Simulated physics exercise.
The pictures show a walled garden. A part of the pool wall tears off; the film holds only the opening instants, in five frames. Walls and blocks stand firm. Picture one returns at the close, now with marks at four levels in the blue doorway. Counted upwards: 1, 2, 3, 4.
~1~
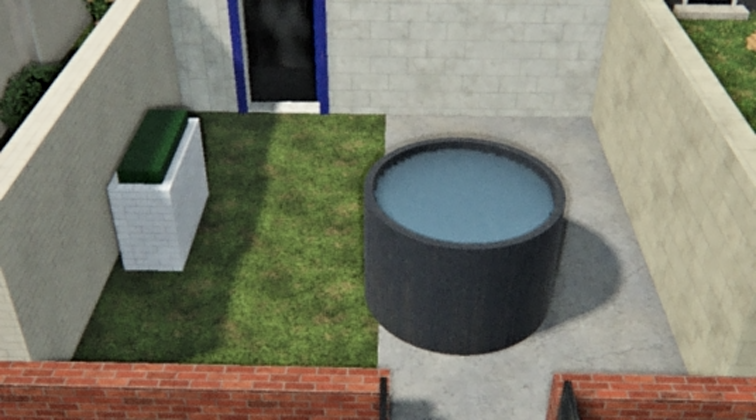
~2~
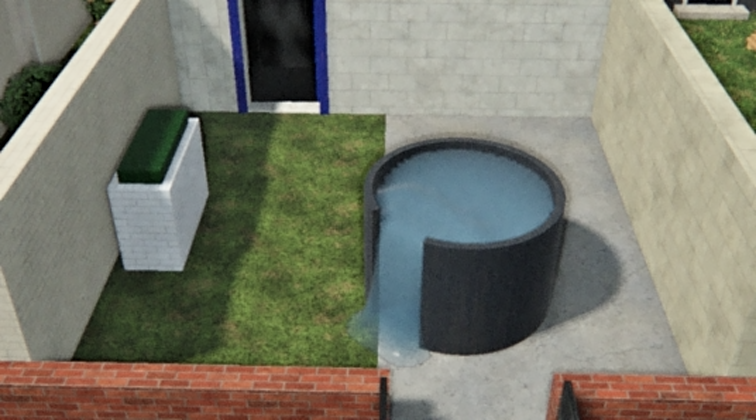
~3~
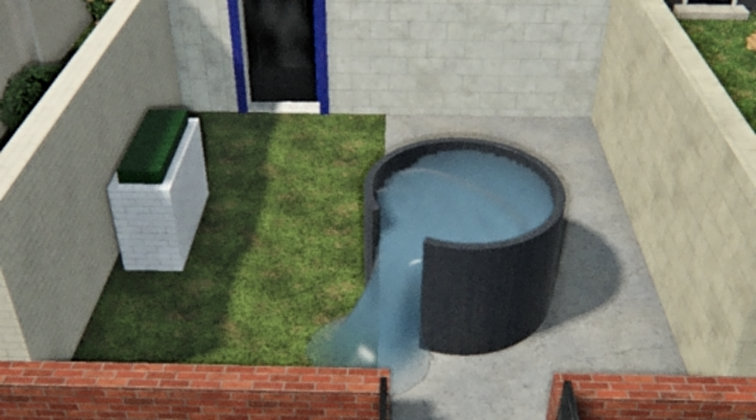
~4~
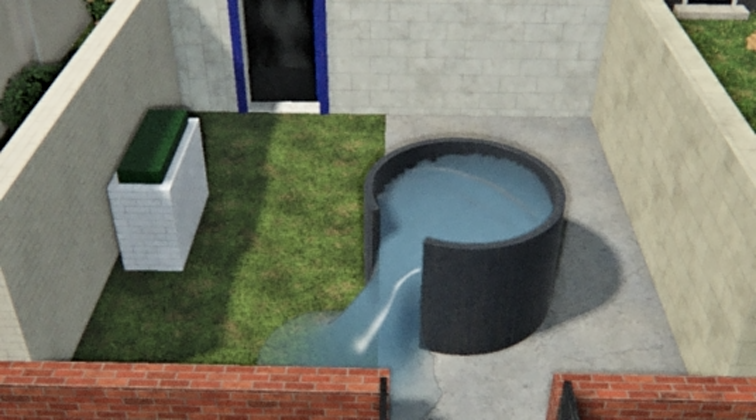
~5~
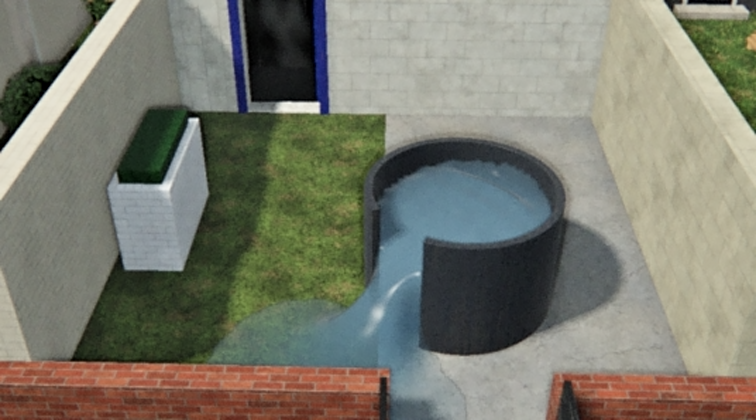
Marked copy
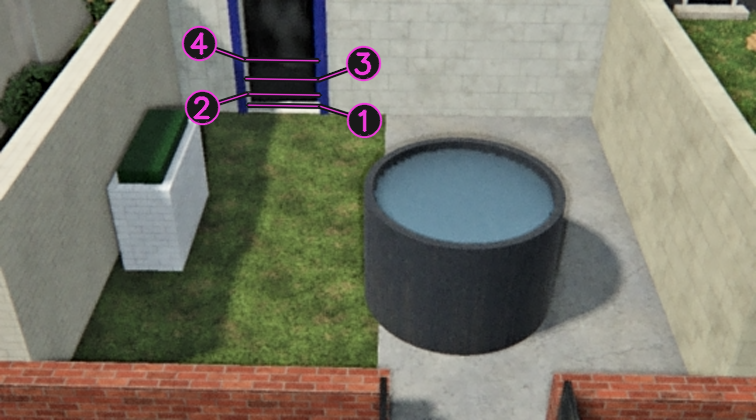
Round dark pool in a walled garden opening at its front left side, water pouring out and spreading left across the grass.
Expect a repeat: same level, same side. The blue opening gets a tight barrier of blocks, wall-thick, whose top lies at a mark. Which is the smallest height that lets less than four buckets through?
Mark 1 just does it.
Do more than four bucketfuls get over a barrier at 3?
No.
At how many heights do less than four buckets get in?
All of the four.
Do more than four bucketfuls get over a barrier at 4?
No.
In magenta, 1 at (284, 105); 2 at (283, 94); 3 at (282, 79); 4 at (281, 60); from the bottom up 1, 2, 3, 4.
With 1, nothing gets over.
With 2, nothing gets over.
With 3, nothing gets over.
With 4, nothing gets over.
